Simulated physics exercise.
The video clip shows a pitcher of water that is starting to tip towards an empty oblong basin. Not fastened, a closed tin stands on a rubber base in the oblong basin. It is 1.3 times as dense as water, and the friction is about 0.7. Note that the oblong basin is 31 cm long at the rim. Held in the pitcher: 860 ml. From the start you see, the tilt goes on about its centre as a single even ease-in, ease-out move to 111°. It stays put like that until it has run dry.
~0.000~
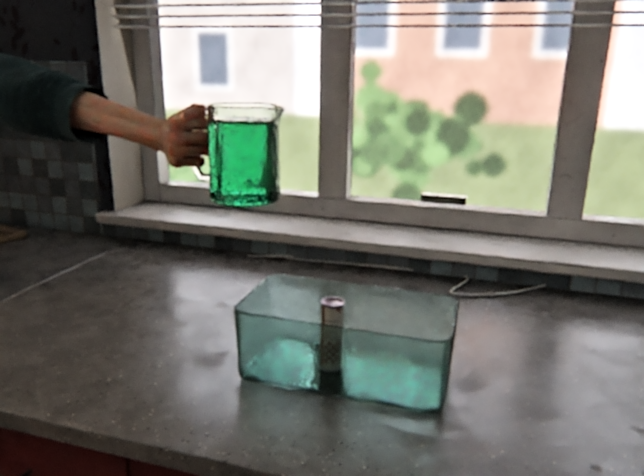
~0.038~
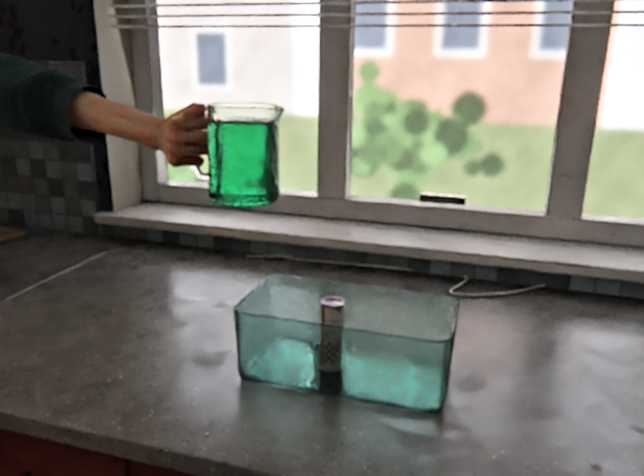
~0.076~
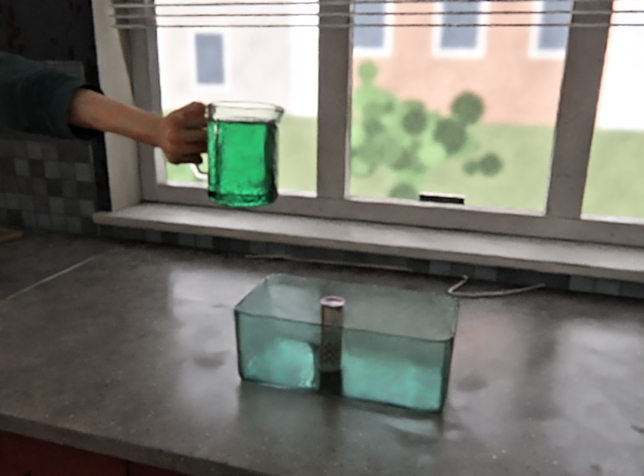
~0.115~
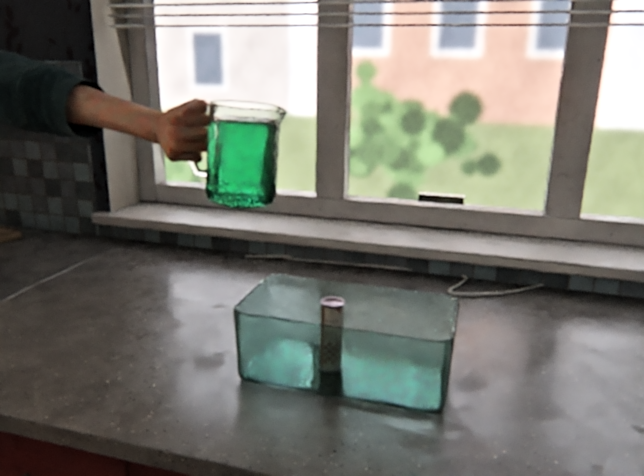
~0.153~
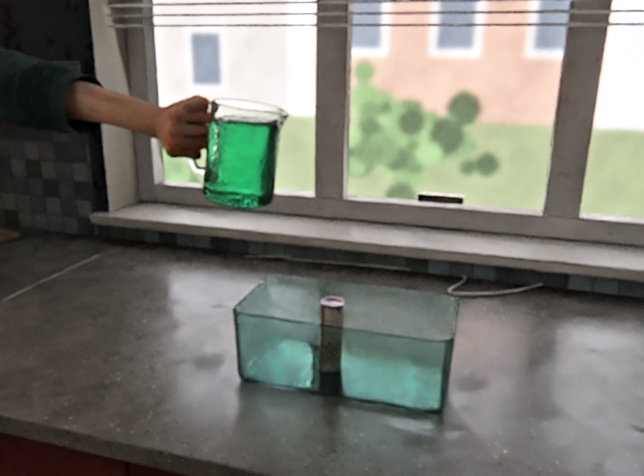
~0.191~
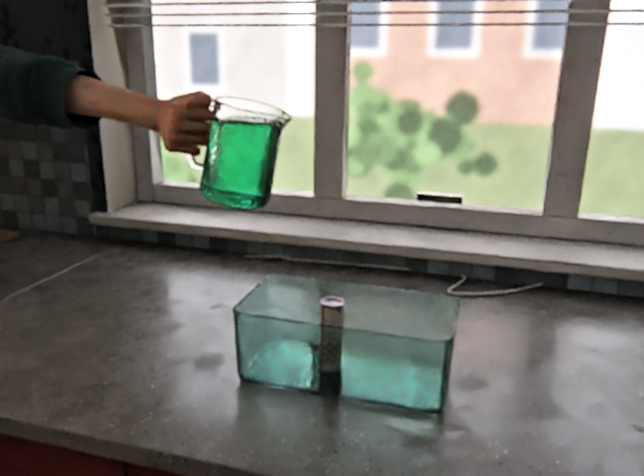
A hand held a glass pitcher of green water by a window, above an oblong glass basin with a small tin standing inside, and slowly tilted the pitcher slightly to the right.
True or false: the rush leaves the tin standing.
True.
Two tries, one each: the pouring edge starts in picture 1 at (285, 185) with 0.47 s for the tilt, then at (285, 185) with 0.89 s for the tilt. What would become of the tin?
The tin overturns the first time and overturns the second time.
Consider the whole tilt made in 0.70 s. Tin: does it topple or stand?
Result: Tin still standing.
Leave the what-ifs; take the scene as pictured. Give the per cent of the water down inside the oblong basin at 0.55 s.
0 %, more or less.
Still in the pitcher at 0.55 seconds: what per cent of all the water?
82 %.
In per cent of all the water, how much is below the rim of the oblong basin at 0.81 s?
Roughly 36 per cent.
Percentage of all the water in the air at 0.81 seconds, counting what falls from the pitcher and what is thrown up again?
Near 34 percent.
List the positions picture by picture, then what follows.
In the first picture, tilt 0°; pouring edge (284, 108); surface from (216, 119) to (277, 122); the oblong basin's rim runs from (253, 292) to (455, 320); the tin's top is at (333, 305).
In the second picture, tilt 1°; pouring edge (284, 108); surface from (215, 118) to (277, 122).
In the third picture, tilt 2°; pouring edge (285, 109); surface from (215, 117) to (277, 122).
In the fourth picture, tilt 5°; pouring edge (286, 111); surface from (216, 118) to (278, 122).
In the fifth picture, tilt 8°; pouring edge (289, 114); surface from (218, 117) to (280, 123).
In the sixth picture, tilt 12°; pouring edge (291, 118); surface from (218, 120) to (283, 123).
By 0.55 s the tilt is 76° and 83 per cent is still to pour; the tin stands where it began.
By 0.81 s the tilt is 109° and 30 per cent is still to pour; the tin stands where it began.
By 1.09 s the tilt is 111° and 3 per cent is still to pour; the tin stands where it began.
By 1.39 s the tilt is 111° and 0 per cent is still to pour; the tin stands where it began.
At rest the tin stands where it began.
